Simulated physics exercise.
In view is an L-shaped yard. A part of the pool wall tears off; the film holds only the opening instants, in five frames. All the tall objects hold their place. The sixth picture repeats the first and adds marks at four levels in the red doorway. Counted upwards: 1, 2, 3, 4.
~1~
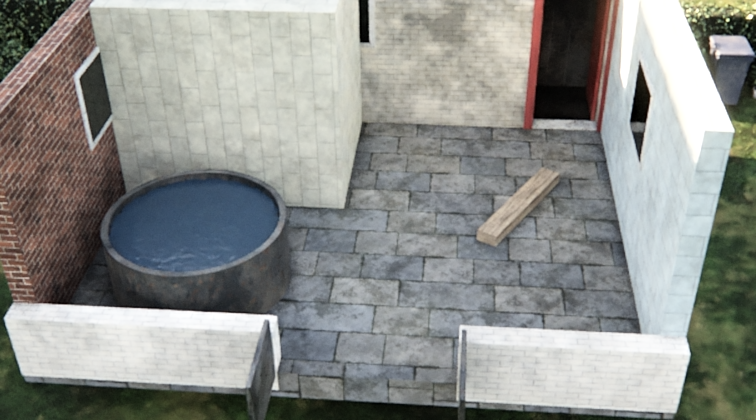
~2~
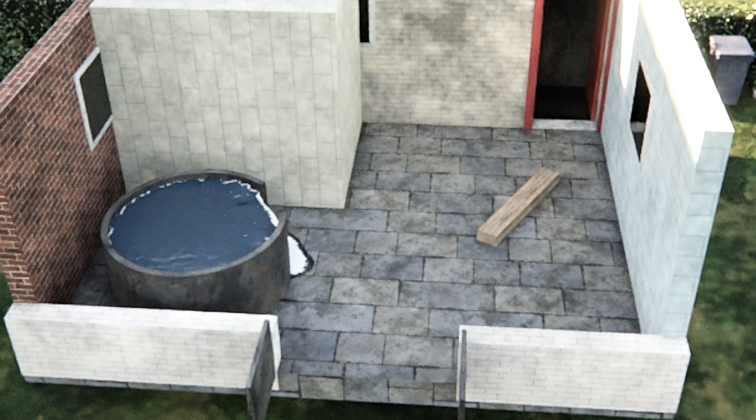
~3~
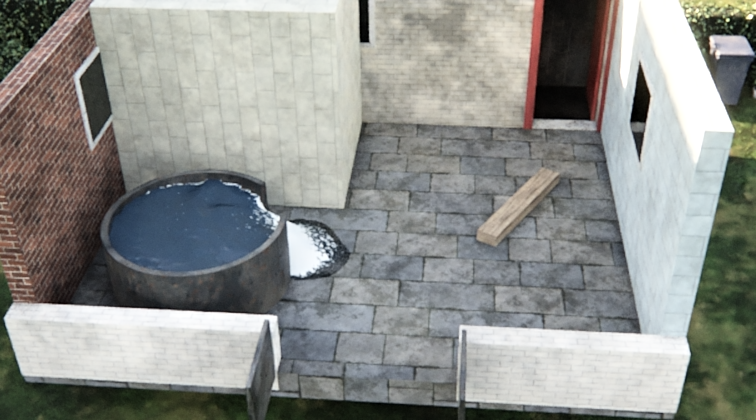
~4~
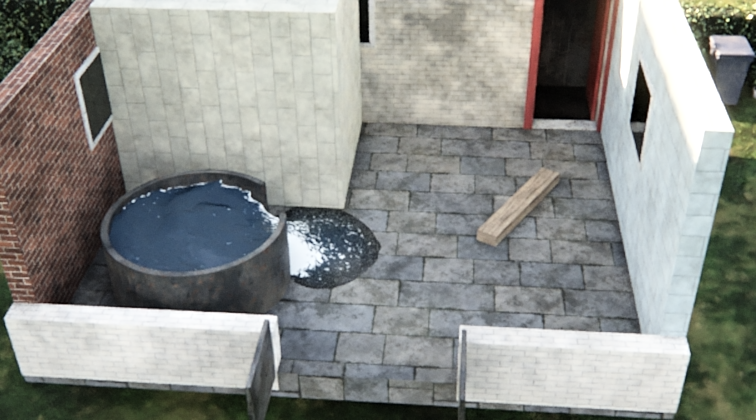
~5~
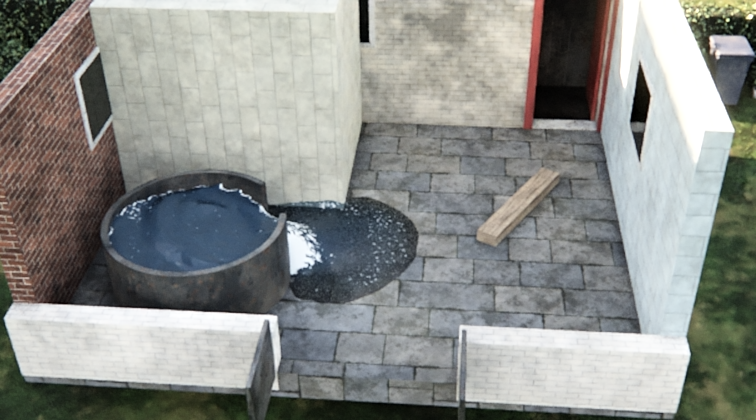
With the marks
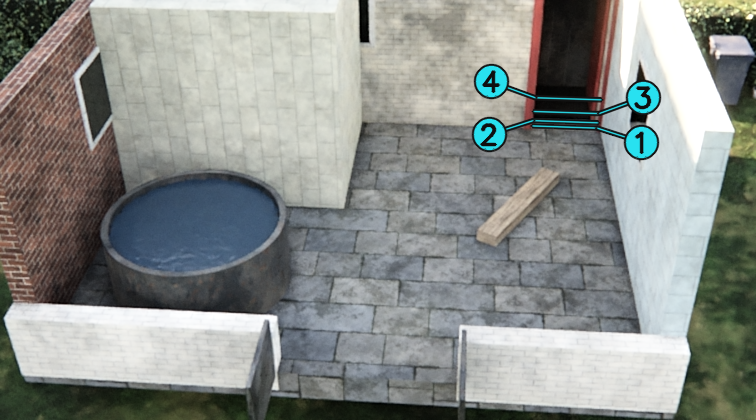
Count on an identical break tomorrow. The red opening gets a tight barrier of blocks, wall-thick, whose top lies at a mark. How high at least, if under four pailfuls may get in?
Choose 3.
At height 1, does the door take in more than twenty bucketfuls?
Yes.
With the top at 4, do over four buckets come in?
No, that is safe.
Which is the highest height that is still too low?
Height 2.
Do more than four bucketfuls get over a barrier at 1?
Yes, that goes wrong.
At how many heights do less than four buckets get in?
Two of them.
On the marked copy, 1 at (564, 127); 2 at (565, 121); 3 at (566, 112); 4 at (568, 98); from the bottom up 1, 2, 3, 4.
If 1 is chosen, dozens of bucketfuls pour in.
If 2 is chosen, about 13 bucketfuls get in.
If 3 is chosen, a splash gets over, under a bucket.
If 4 is chosen, nothing gets over.
